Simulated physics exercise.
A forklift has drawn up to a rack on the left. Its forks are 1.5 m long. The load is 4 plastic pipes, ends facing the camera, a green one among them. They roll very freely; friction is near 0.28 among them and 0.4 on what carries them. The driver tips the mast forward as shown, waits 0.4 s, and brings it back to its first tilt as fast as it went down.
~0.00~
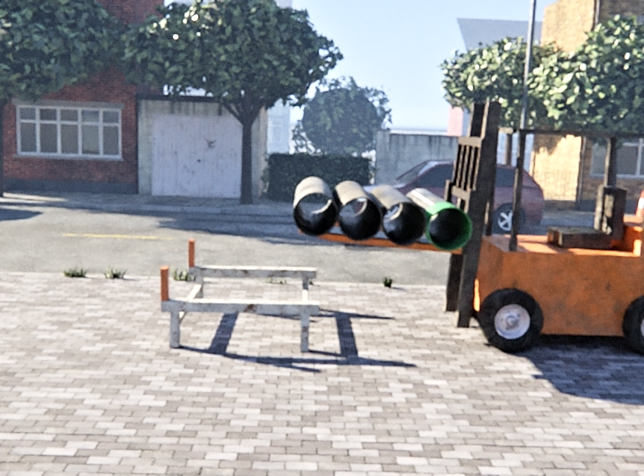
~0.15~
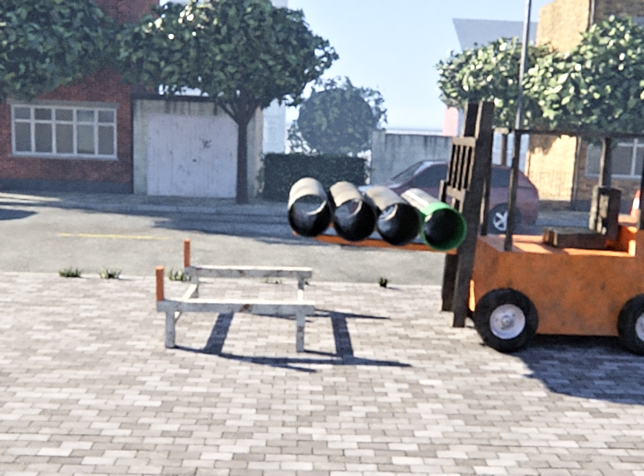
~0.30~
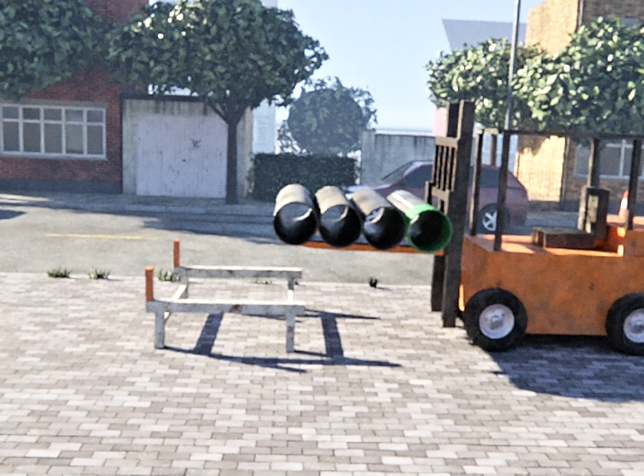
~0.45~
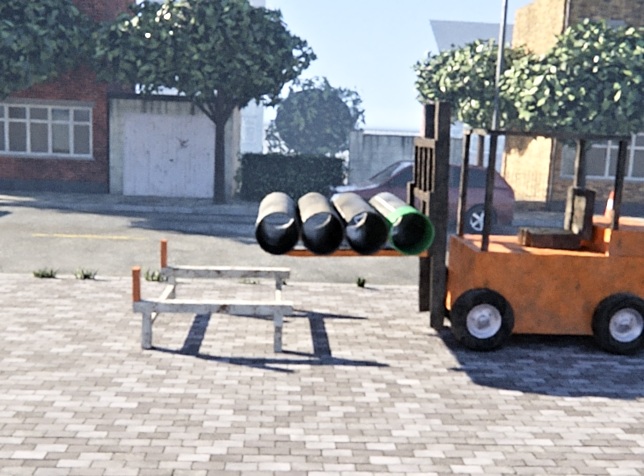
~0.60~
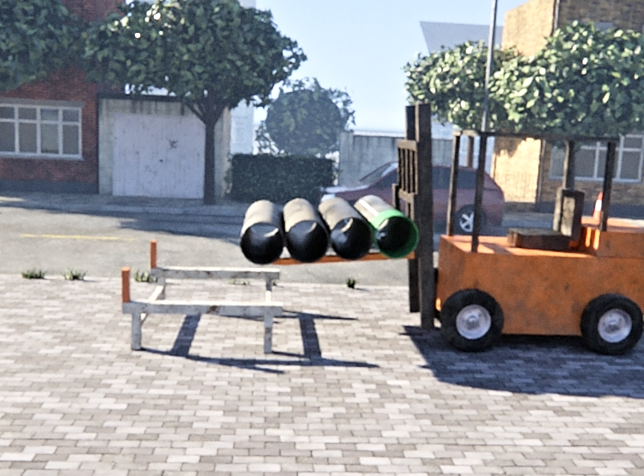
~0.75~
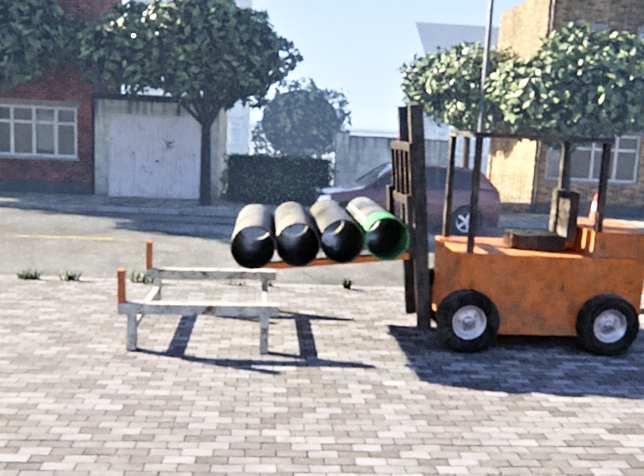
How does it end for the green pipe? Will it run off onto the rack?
The green one remains on the forks.
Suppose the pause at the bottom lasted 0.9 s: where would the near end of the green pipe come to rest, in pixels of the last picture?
Around (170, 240).
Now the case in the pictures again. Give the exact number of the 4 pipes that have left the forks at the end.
3 of them.
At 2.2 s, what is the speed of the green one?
Roughly 0.4 m/s.
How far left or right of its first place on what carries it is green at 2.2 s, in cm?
Green 85 left.
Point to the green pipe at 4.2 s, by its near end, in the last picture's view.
At about (316, 221).
After 2.2 s, green is on the forks, 45 cm from the tips, rolling left; 2 gone from the forks.
After 4.2 s, no change for green; 3 gone from the forks.
At rest (6.5 s), green is on the forks, 135 cm from the tips; 3 gone from the forks.
